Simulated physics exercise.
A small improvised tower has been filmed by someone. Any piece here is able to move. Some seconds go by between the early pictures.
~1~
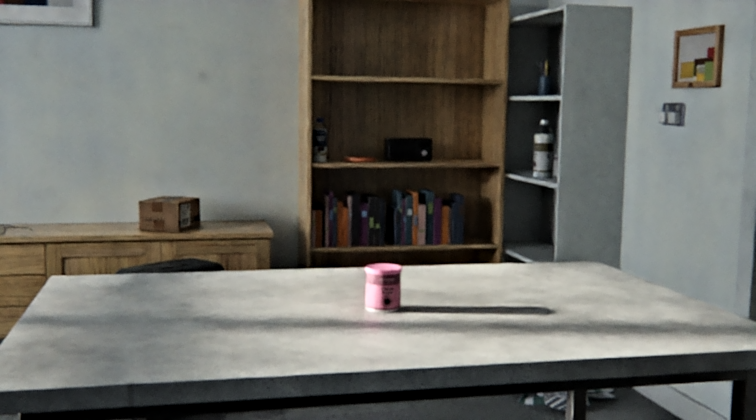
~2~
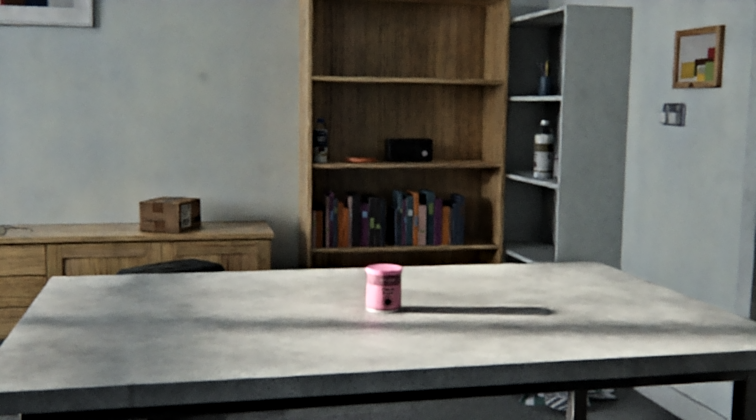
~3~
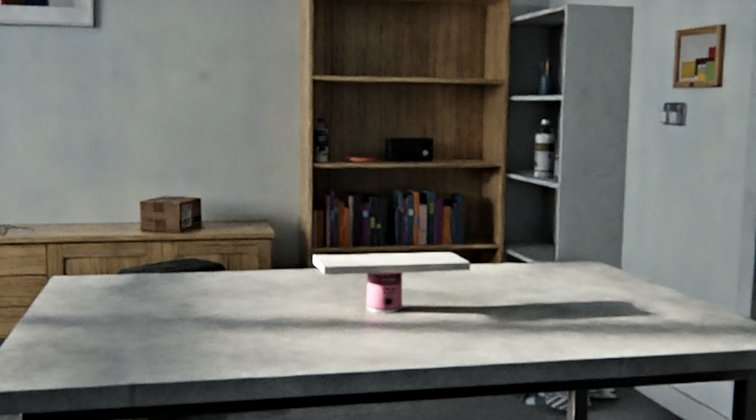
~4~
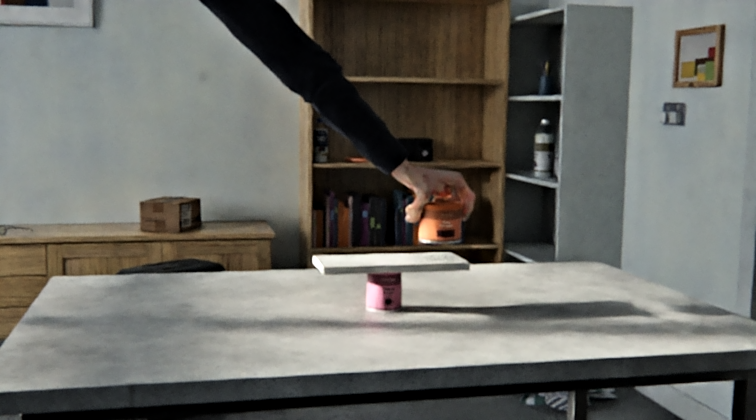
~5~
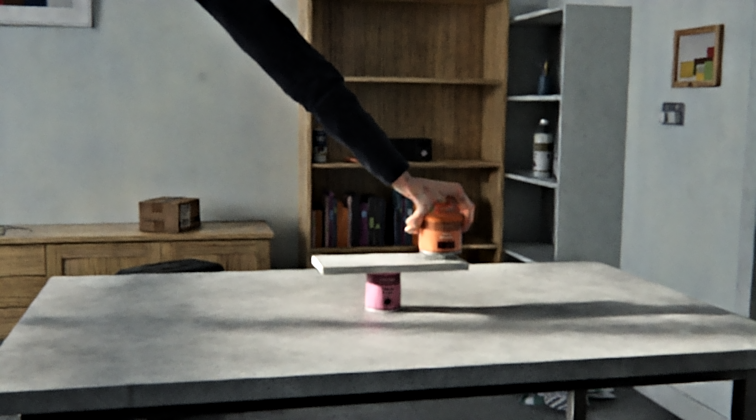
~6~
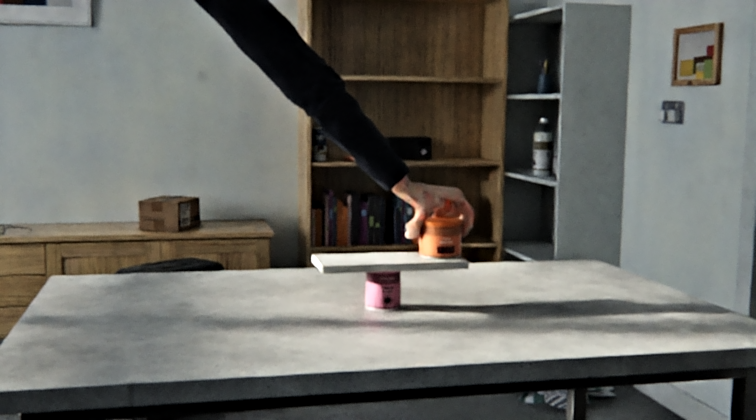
Hand lowering an orange tin onto the right end of a white board laid across a pink tin on a grey table.
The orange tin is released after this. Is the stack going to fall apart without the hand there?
Yes.
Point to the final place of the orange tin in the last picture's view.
The object ends up somewhere around (469, 281).
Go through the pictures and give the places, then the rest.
The last thing is not in view yet, in the first frame.
The last thing is not in view yet, in the second frame.
The last thing is not in view yet; white board (391, 263), in the third frame.
On its way; orange tin (440, 222); white board (391, 263), in the fourth frame.
On its way; orange tin (441, 233); white board (390, 263), in the fifth frame.
In place under the hand; orange tin (440, 238); white board (390, 261), in the sixth frame.
Then, 0.30 s after the last picture, orange tin now fallen; white board tipped 45° from how it was.
Then, 0.40 s after the last picture, white board tipped 52° from how it was.
Then, 0.50 s after the last picture, white board tipped 38° from how it was.
Then, 1.60 s after the last picture, white board tipped 26° from how it was.
At rest, fallen, orange tin; left askew, white board; pink tin in place. Seen from the same camera at the end, orange tin near (469, 281). The stack comes apart.
